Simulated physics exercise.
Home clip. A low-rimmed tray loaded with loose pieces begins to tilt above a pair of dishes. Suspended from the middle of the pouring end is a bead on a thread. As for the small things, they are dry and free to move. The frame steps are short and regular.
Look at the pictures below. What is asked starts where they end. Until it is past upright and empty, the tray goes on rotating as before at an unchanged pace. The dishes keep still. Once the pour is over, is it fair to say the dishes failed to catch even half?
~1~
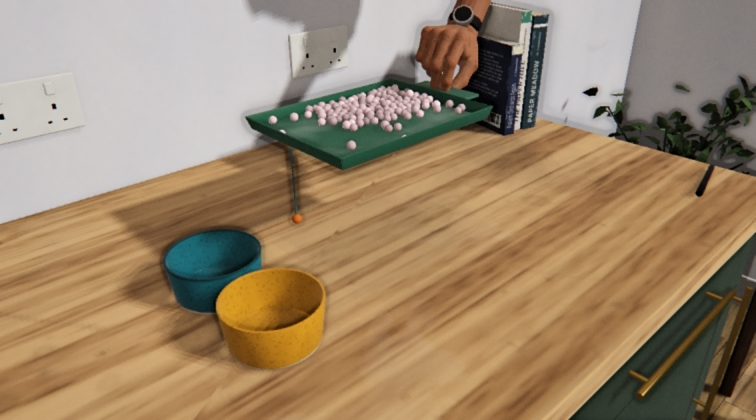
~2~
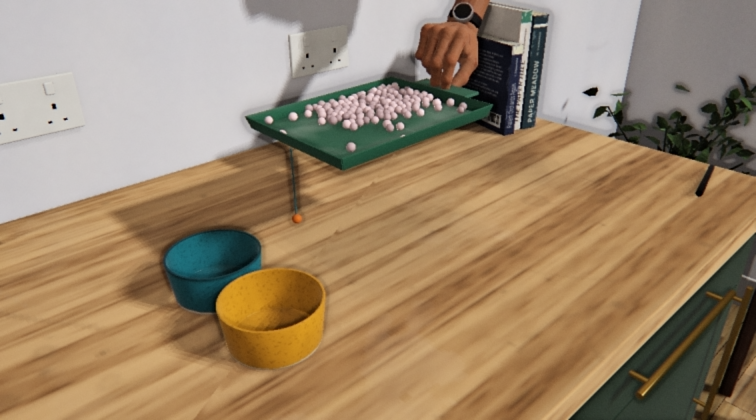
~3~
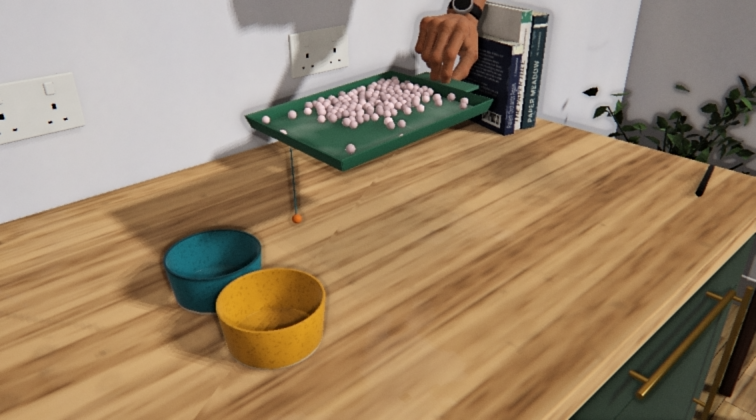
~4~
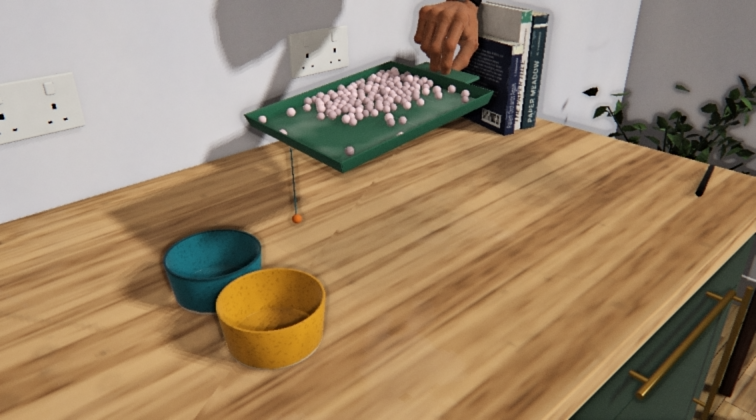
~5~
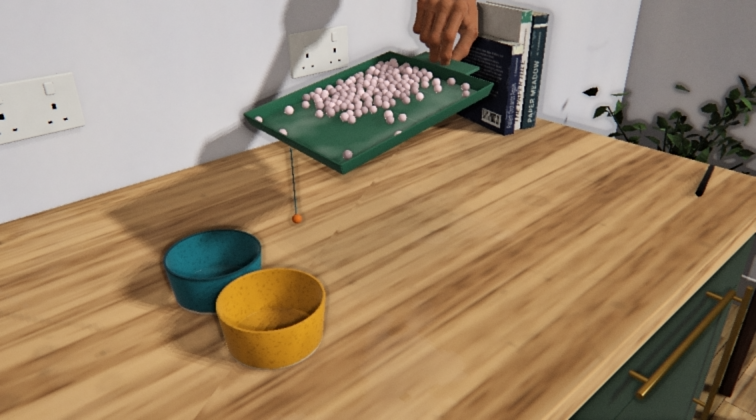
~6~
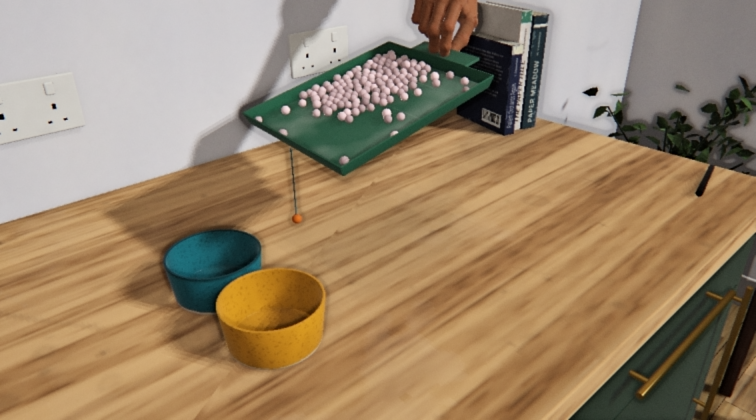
Yes: The greater share ends up outside the dishes.
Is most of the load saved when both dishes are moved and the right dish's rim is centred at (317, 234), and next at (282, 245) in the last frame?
In the first position a minority, in the second a minority.
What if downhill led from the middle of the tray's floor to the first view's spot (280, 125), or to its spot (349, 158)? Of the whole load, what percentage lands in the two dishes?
Roughly 0 percent, then 0 percent.
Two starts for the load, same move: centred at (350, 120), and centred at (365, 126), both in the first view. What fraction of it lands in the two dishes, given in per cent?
It's 10 percent the first time and 0 percent the second.
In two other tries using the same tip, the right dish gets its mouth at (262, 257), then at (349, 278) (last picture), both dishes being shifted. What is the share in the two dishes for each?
In order: 30 percent and 90 percent.
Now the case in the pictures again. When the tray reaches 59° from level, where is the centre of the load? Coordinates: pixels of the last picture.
I'd put the middle of the pieces at roughly (321, 152).
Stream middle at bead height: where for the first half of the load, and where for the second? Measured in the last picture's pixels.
About (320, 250) to begin with, then about (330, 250).
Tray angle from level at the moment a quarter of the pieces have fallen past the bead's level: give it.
Approx. 55° from level.
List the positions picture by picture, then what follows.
Corners of the pouring end near (251, 116) and (342, 156), level; middle of the load near (372, 107), sugar pearls; left dish near (172, 287); right dish near (227, 338); bead on its thread near (297, 219), in the first frame.
Corners of the pouring end near (251, 116) and (342, 156), level; middle of the load near (372, 105), in the second frame.
Corners of the pouring end near (250, 115) and (342, 158), tipped barely, lowest at the right corner; middle of the load near (372, 101), in the third frame.
Corners of the pouring end near (249, 114) and (342, 160), tipped a little, lowest at the right corner; middle of the load near (372, 95), a little on the move, in the fourth frame.
Corners of the pouring end near (249, 113) and (342, 162), tipped a little, lowest at the right corner; middle of the load near (370, 90), a little on the move, in the fifth frame.
Corners of the pouring end near (248, 112) and (342, 164), tipped a little, lowest at the right corner; middle of the load near (368, 86), all but a few on the move; left dish near (172, 287); right dish near (227, 338), in the sixth frame.
Shortly afterwards, tray tipped steeply; the bulk on the tray; only a few in the right dish; near a quarter outside both; only a few in the air.
Next, tray tipped right over; a little in the right dish; only a few in the left dish; the bulk outside both; only a few in the air.
Some moments later, tray tipped past a quarter turn; a little in the right dish; only a few in the left dish; all but a few outside both.
In the end, tray tipped past a quarter turn; a little in the right dish; only a few in the left dish; all but a few outside both.
